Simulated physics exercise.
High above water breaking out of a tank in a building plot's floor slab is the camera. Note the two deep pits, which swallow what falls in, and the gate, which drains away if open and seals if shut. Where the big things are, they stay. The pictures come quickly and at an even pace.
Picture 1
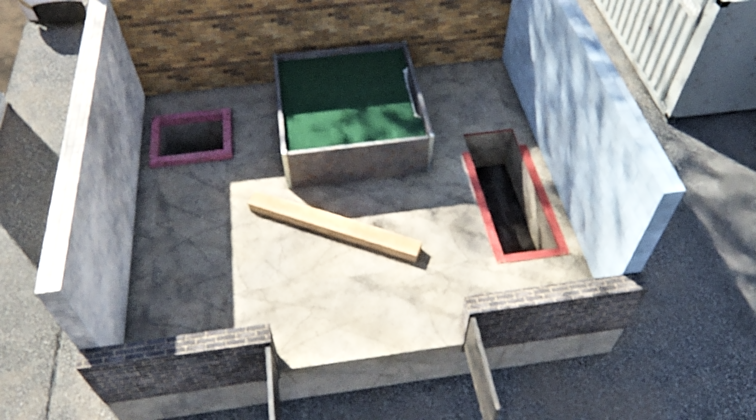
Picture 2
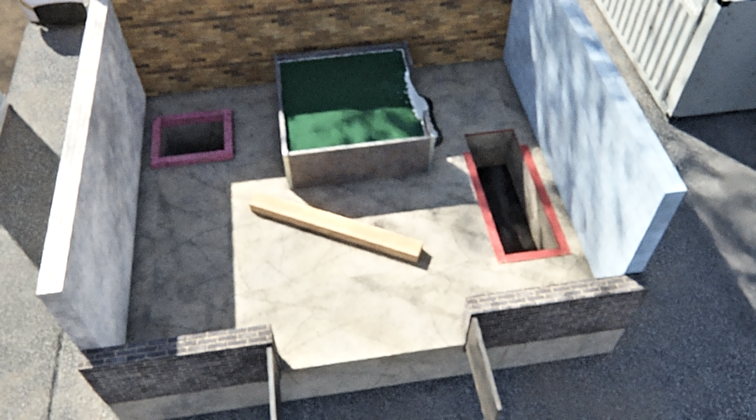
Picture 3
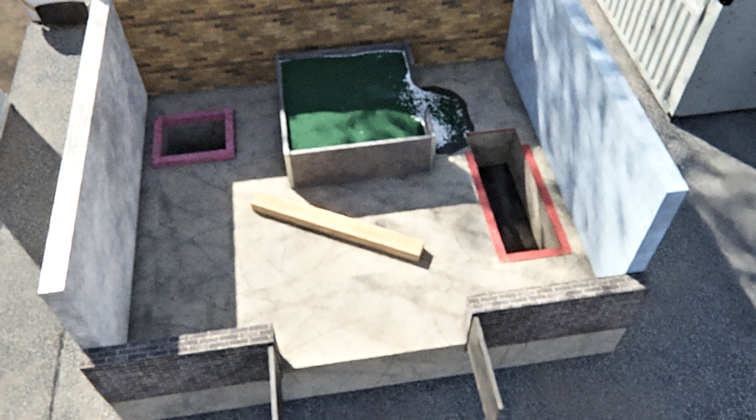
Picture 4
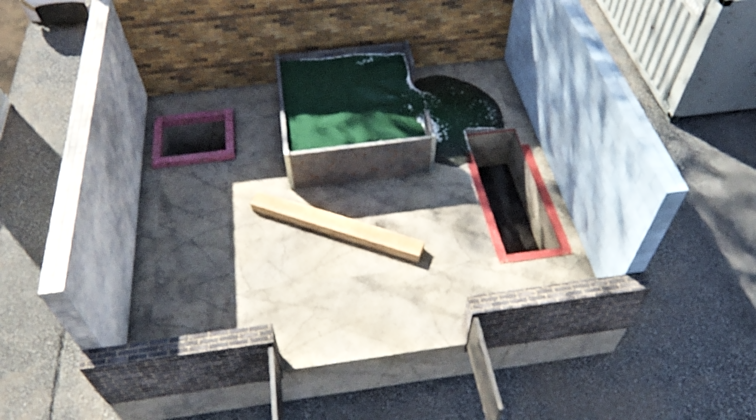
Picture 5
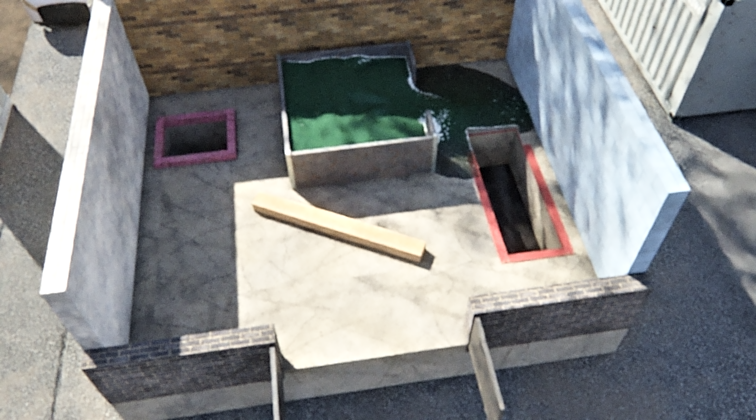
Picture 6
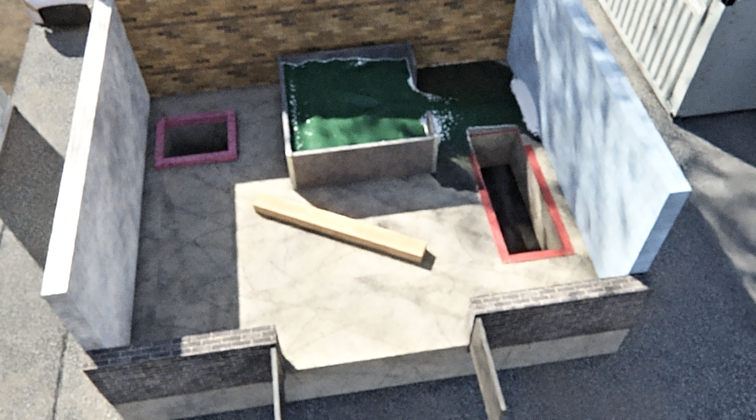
Dark green water breaks out of the right side of a square tank in a walled building plot, seen from high above. A brick wall stands behind, a pink-edged pit lies left, a red-edged pit right, a pale beam mid-floor, and an open gate in front. The water bulges out, then spreads across the slab to the pale blue right wall, while the camera barely shifts.
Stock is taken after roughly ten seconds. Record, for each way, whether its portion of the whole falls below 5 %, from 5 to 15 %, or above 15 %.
My prediction: The gate claims a light share - short of five per cent; the pink pit claims a light share - short of five per cent; the red pit claims a heavy share - exceeding fifteen per cent.
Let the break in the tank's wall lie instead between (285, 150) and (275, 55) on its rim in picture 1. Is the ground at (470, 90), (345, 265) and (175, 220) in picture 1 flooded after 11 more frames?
First point spared, second point spared, third point swamped.
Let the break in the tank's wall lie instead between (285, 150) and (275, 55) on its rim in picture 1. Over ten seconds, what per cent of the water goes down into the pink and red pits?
Near enough: Pink 35 percent, red 10 percent.
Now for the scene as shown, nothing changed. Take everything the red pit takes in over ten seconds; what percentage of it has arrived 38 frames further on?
It works out at roughly 75 percent of the ten-second total.
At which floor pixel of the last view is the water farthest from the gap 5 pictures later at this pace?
My guess would be about (573, 218).
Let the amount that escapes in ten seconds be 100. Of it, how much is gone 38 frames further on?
By my reckoning, 75 %.
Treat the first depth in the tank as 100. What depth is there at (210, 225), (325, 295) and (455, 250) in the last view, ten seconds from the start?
In order: Roughly 2, 0 and 2 in a hundred.
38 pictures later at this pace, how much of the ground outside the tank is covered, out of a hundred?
Around 30 in a hundred.
A moment on, water covers 15 % of the floor; the gate 0 %, the pink pit 0 %, the red pit 7 %.
Next, water covers 20 % of the floor; the gate 0 %, the pink pit 0 %, the red pit 14 %.
Then, water covers 25 % of the floor; the gate 0 %, the pink pit 0 %, the red pit 27 %.
Later, water covers 30 % of the floor; the gate 0 %, the pink pit 0 %, the red pit 45 %.
In the end, water covers 30 % of the floor; the gate 0 %, the pink pit 0 %, the red pit 61 %.
